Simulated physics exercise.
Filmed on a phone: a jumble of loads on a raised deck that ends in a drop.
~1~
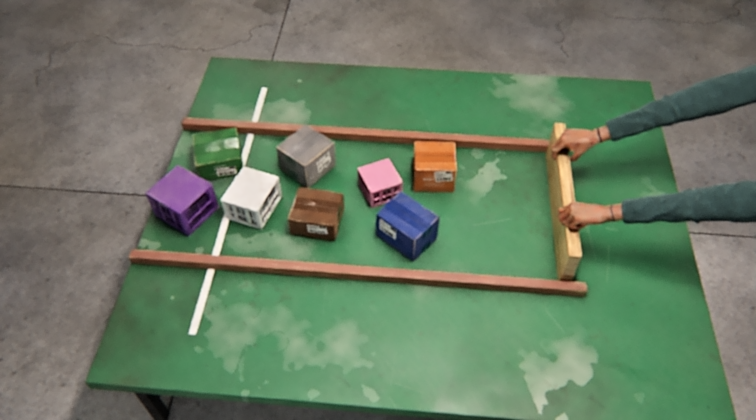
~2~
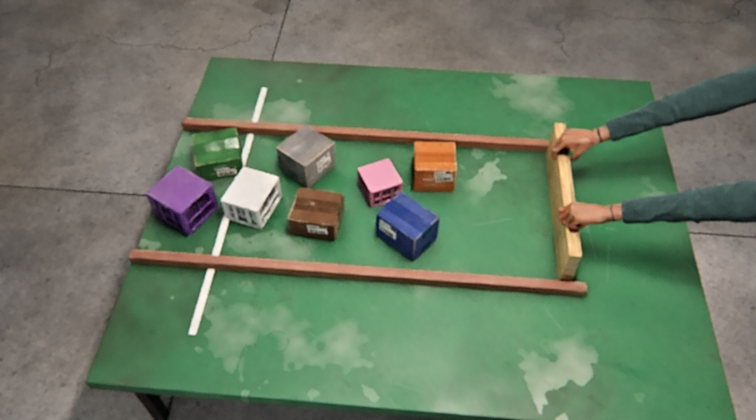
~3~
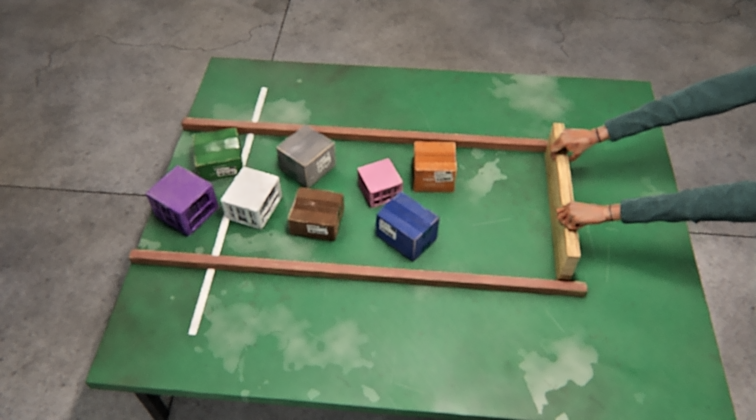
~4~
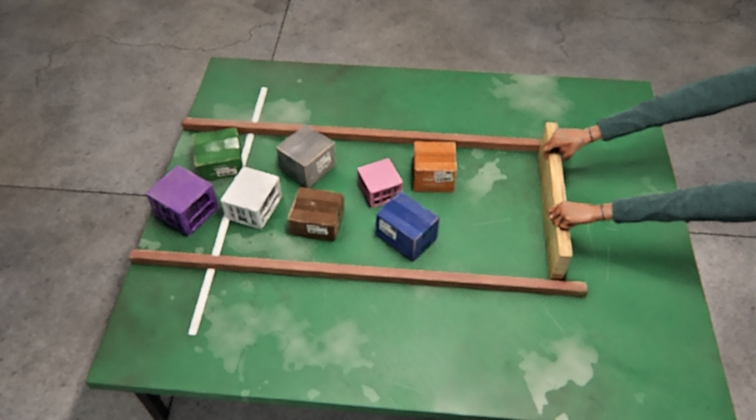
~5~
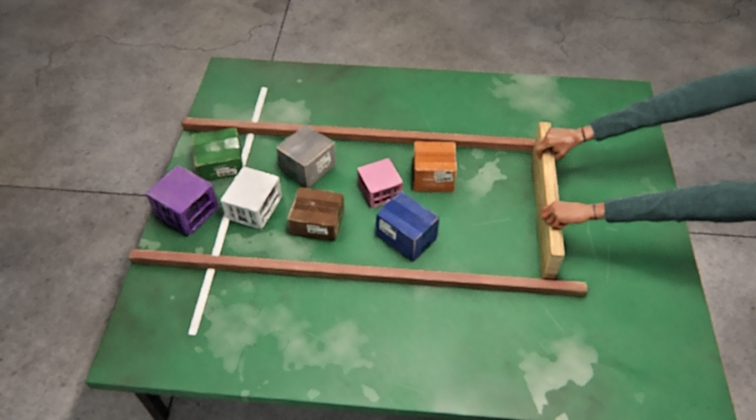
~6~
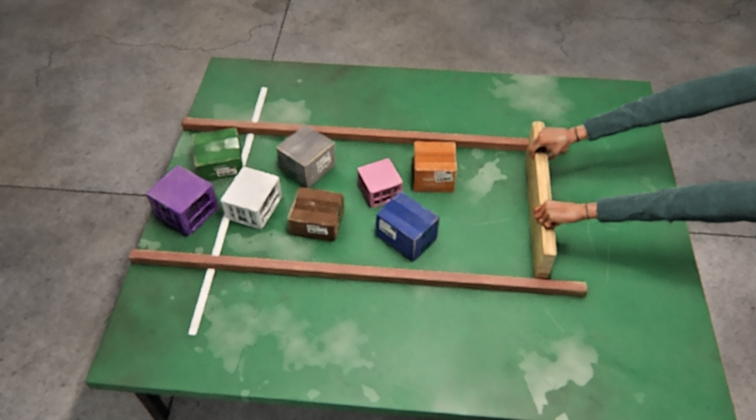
We see crates and boxes in several colours sitting between two wooden rails on a green table, with white tape at left, as two hands hold a plank still at right, then slide it slightly left; the objects stay put.
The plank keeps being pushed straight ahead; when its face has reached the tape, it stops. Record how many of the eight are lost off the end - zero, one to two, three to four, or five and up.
Lost off the end: Three to four.
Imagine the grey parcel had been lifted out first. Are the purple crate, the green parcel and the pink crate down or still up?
The purple crate falls away while the green parcel remains in place, and the pink crate remains in place.
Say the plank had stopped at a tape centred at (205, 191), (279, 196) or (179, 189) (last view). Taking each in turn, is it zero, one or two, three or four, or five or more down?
Taking the three places in turn: Five or over, one to two, more than four.
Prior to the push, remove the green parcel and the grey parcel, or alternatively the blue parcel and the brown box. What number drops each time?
2 in the first case, 2 in the second.
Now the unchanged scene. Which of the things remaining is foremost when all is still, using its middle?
The brown box is the one.
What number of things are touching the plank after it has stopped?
It's 3.
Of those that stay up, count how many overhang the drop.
My count gives 2.
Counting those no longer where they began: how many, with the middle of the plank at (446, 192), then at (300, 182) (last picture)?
I count 1 first and 8 after.
Early on, none off yet; purple crate at rest near (183, 200); green parcel at rest near (219, 154); white crate at rest near (252, 198).
Finally, the number that fall off is three or four; lost, white crate, green parcel and purple crate.
